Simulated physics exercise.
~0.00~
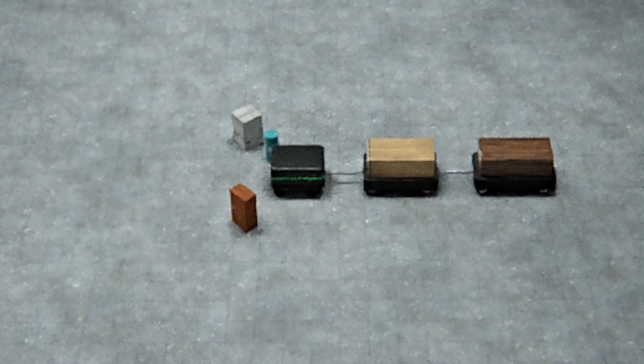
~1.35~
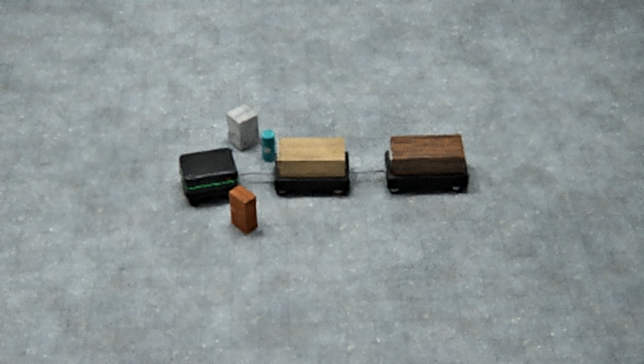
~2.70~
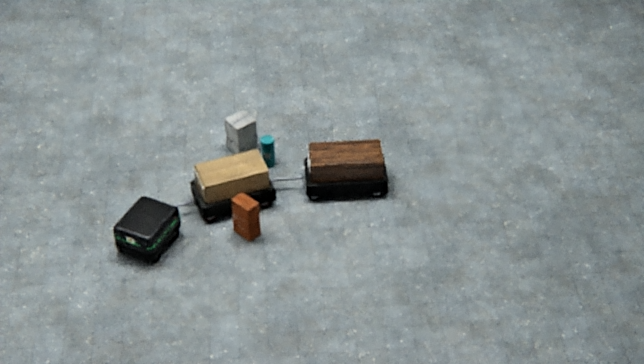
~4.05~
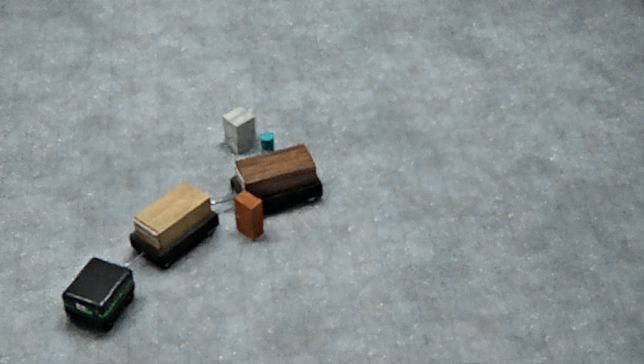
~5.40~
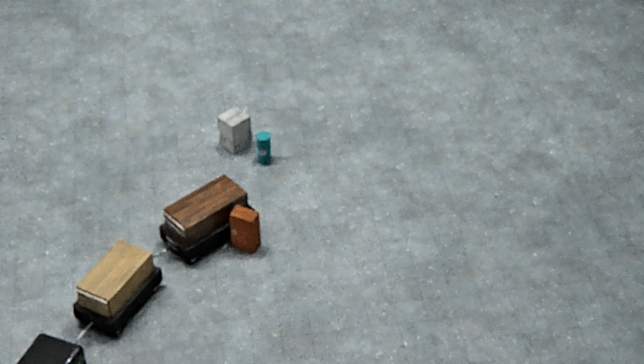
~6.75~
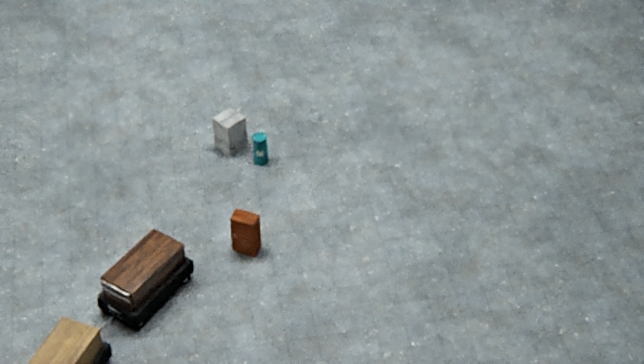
On a mottled grey floor, a small black tug pulls two carts, the first with a pale wooden load and the second with a dark brown one, toward the left. They head between a white box and a turquoise canister on the far side and an upright orange box on the near side. Past the boxes, the tug curves toward the lower left, and the carts follow, cutting in close to the orange box. As the last cart goes by, the orange box shifts slightly nearer, staying upright. The tug leaves view with the carts trailing behind, while the white box and canister remain in place.
